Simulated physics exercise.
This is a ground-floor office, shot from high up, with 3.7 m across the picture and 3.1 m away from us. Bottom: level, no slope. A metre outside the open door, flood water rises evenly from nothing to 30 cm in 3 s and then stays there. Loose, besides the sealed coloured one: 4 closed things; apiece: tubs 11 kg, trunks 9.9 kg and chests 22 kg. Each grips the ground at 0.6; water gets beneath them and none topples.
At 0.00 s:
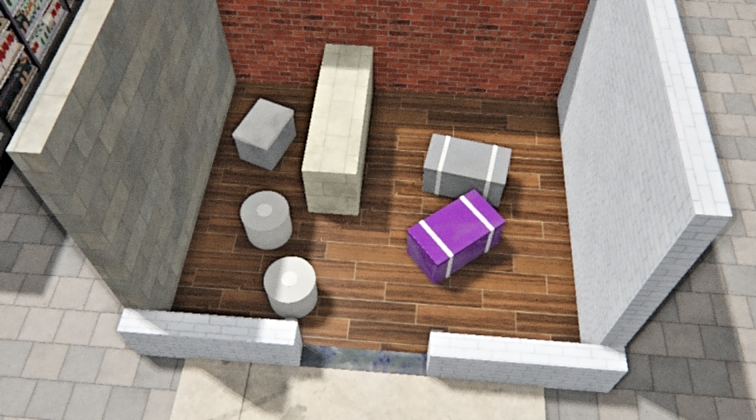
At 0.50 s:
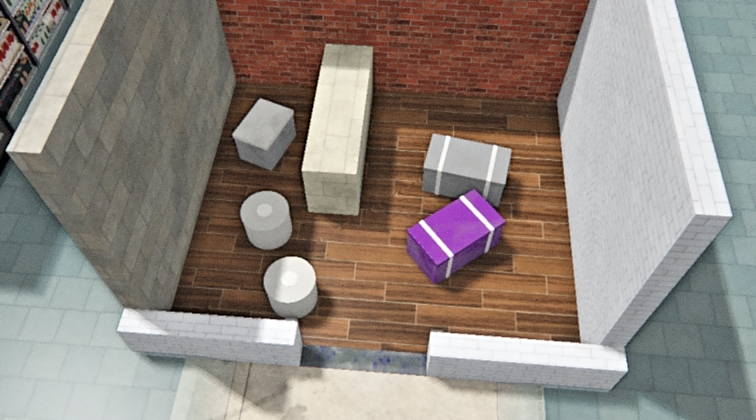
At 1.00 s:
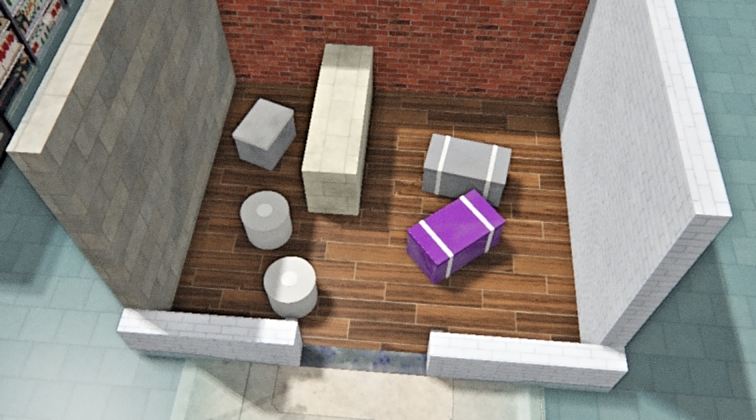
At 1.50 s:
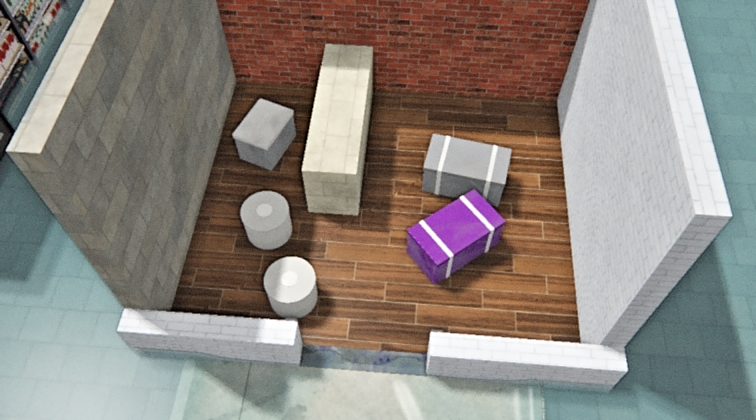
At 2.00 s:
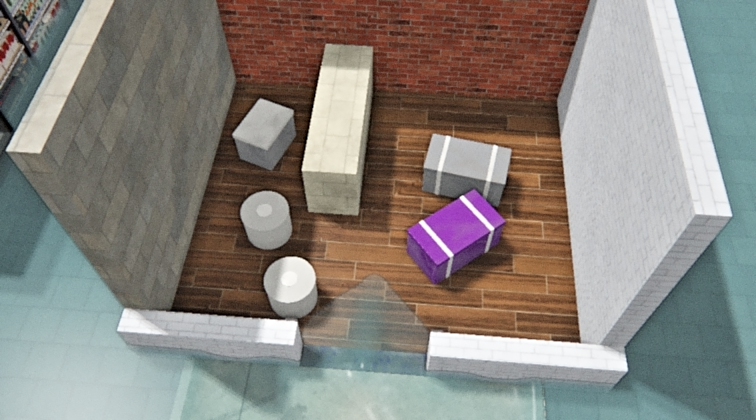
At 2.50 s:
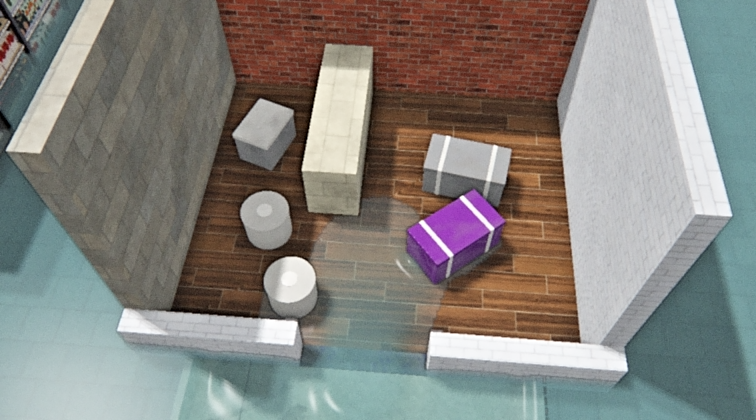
Water spreads over the grey paving around a small brick-backed office with a dark wood floor, seen from high above through its missing roof by a still camera. Inside, a grey cube and two pale cylinders line the left, a long cream block stands near them, and a grey trunk and a purple one, both white-banded, sit right. The shallow sheet covers the pale doorstep, then slides through the front opening and fans across the floorboards between the unmoving objects.
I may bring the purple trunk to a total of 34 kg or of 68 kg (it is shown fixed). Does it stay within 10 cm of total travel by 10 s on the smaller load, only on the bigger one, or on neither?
On neither.
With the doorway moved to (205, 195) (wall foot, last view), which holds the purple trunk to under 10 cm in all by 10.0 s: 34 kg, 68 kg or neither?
Under that setup, the heavy option is needed.
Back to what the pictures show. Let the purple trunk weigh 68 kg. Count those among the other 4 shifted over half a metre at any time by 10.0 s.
4.
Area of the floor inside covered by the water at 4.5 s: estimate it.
The covered patch comes to about 8.5 m2.
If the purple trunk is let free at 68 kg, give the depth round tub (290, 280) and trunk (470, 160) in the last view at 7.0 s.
8 and 11 cm.
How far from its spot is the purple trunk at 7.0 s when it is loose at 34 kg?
Shift: Roughly 40 cm.
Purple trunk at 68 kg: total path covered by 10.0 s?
I'd say close to 50 cm in total.
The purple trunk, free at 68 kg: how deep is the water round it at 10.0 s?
17 cm, roughly.
After 3.5 s the purple trunk would be 4 cm from its start with 34 kg and 0 cm from its start with 68 kg; 6 cm of water round it then.
After 4.5 s the purple trunk would be 35 cm from its start with 34 kg and 0 cm from its start with 68 kg; 7 cm of water round it then.
After 7.0 s the purple trunk would be 40 cm from its start with 34 kg and 0 cm from its start with 68 kg; 10 cm of water round it then.
After 10.0 s the purple trunk would be 3 cm from its start with 34 kg and 52 cm from its start with 68 kg; 17 cm of water round it then.
